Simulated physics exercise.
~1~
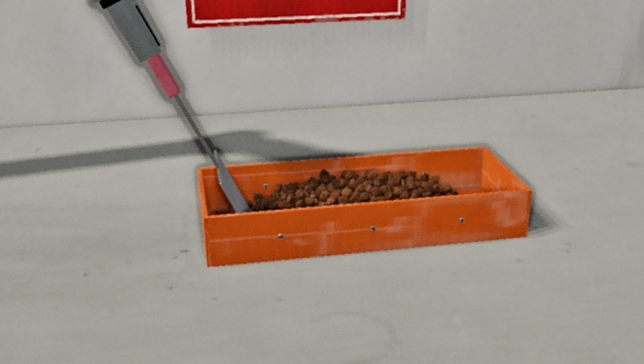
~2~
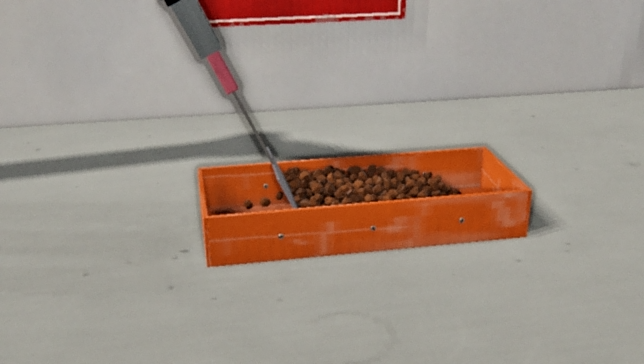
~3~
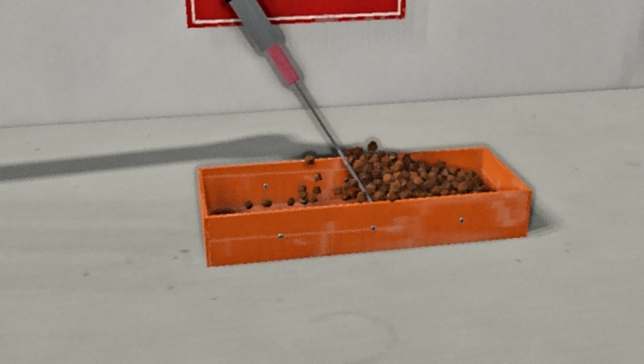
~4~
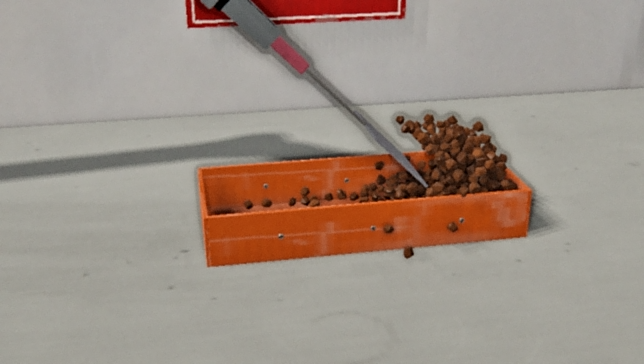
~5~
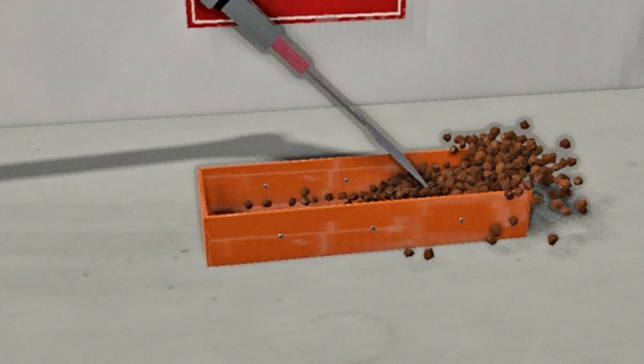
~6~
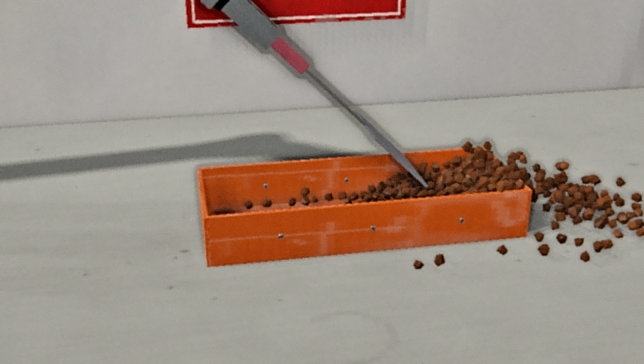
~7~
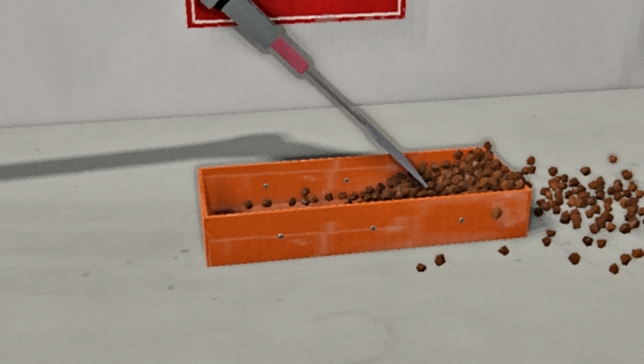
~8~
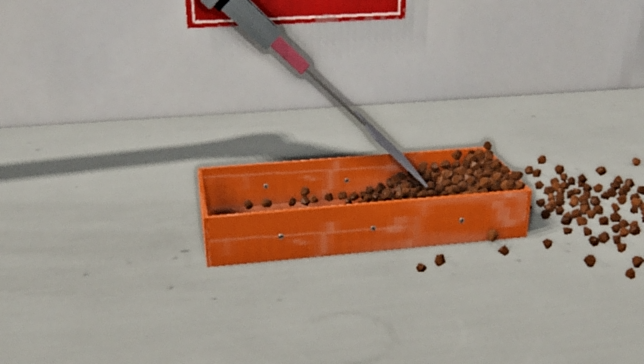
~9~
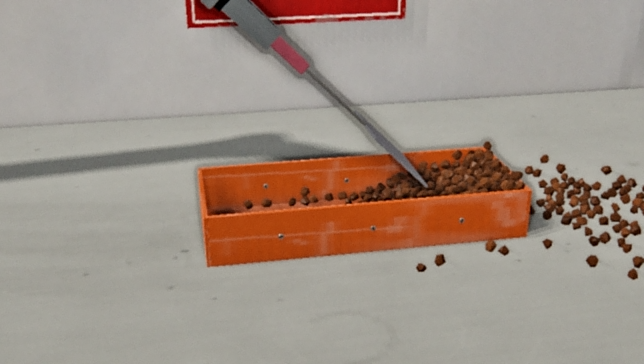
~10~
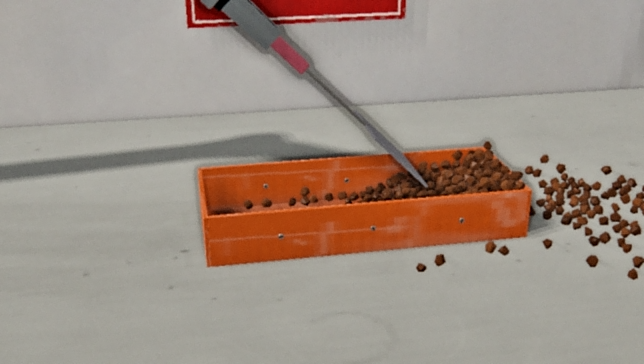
On a pale grey surface, a turner pushed brown pellets rightward along an orange tin, heaping them up until many spilled over the far right end and scattered; the tool then stayed still, with a good pile left inside and the rest lying outside.
